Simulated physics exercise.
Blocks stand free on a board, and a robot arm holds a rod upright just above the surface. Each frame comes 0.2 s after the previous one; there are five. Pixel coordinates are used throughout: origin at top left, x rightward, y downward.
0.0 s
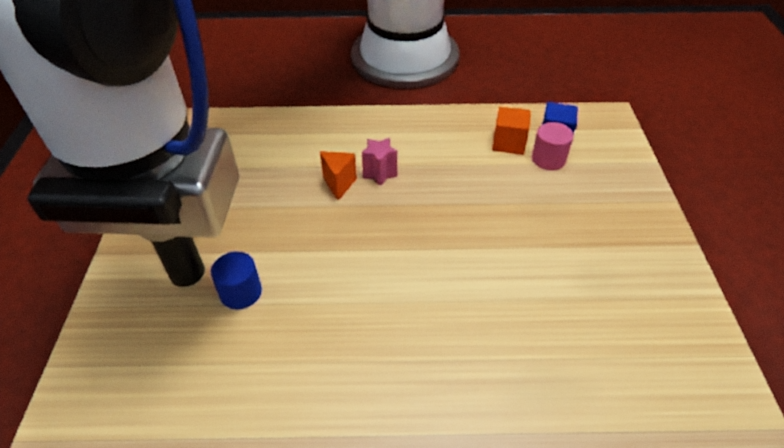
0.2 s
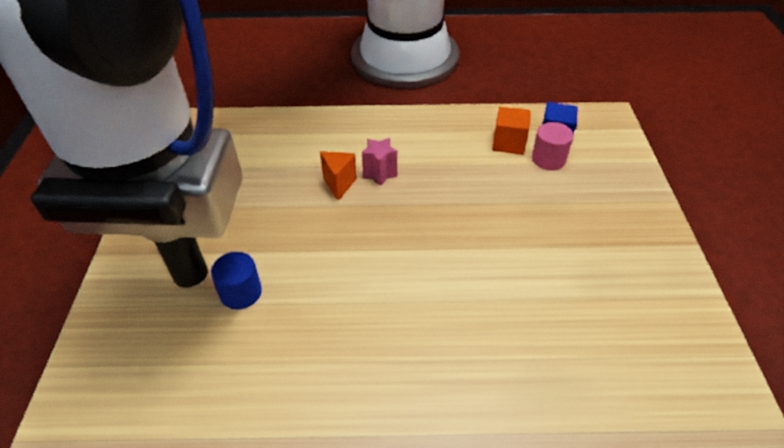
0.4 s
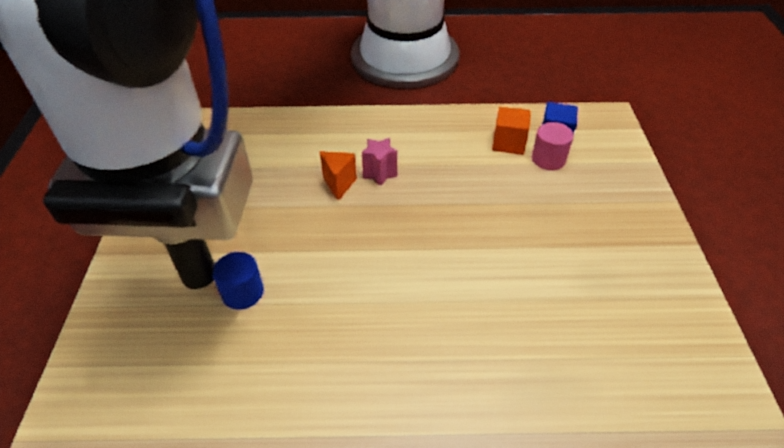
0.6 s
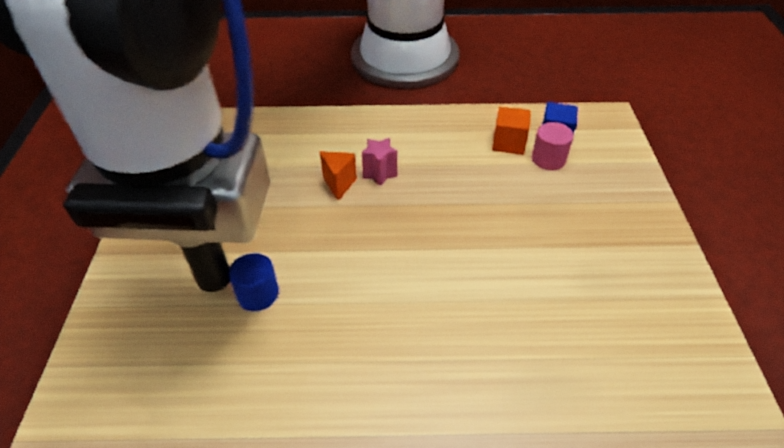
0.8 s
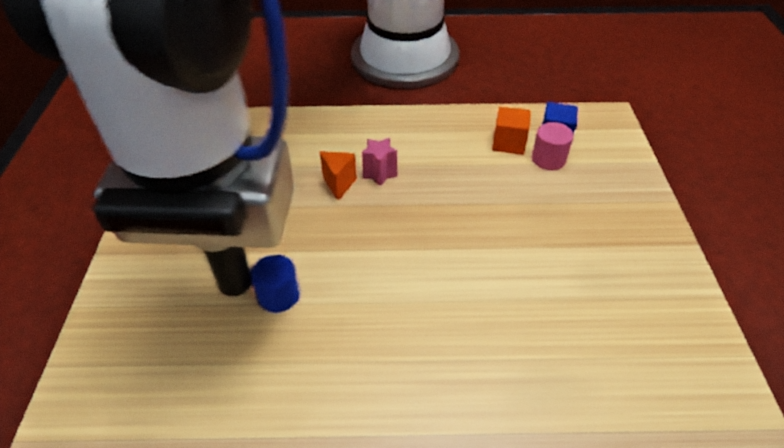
A robot arm holds a dark rod upright over the left side of a pale wooden board on a red surface, seen from above by a still camera. A blue cylinder sits beside the rod, with an orange triangle and pink star beyond, and an orange block, blue block and pink cylinder at upper right. The rod moves right, then pushes the nearby blue cylinder rightward.
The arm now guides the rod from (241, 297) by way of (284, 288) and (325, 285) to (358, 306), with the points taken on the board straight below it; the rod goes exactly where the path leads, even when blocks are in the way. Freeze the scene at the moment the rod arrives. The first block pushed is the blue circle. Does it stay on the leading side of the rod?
I think it holds its spot in front.
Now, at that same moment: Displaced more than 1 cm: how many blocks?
Moved: 1.
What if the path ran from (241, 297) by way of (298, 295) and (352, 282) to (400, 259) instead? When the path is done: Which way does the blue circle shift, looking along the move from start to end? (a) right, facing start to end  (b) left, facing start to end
a.
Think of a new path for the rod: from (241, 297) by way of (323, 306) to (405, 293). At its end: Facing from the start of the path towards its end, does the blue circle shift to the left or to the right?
Seen from start to end, it moves left.
What follows on the original path. One third of the way, rod (282, 273); blue circle (318, 267).
Two thirds of the way, rod (324, 271); blue circle (360, 271).
At the end, rod (356, 292); blue circle (396, 283).
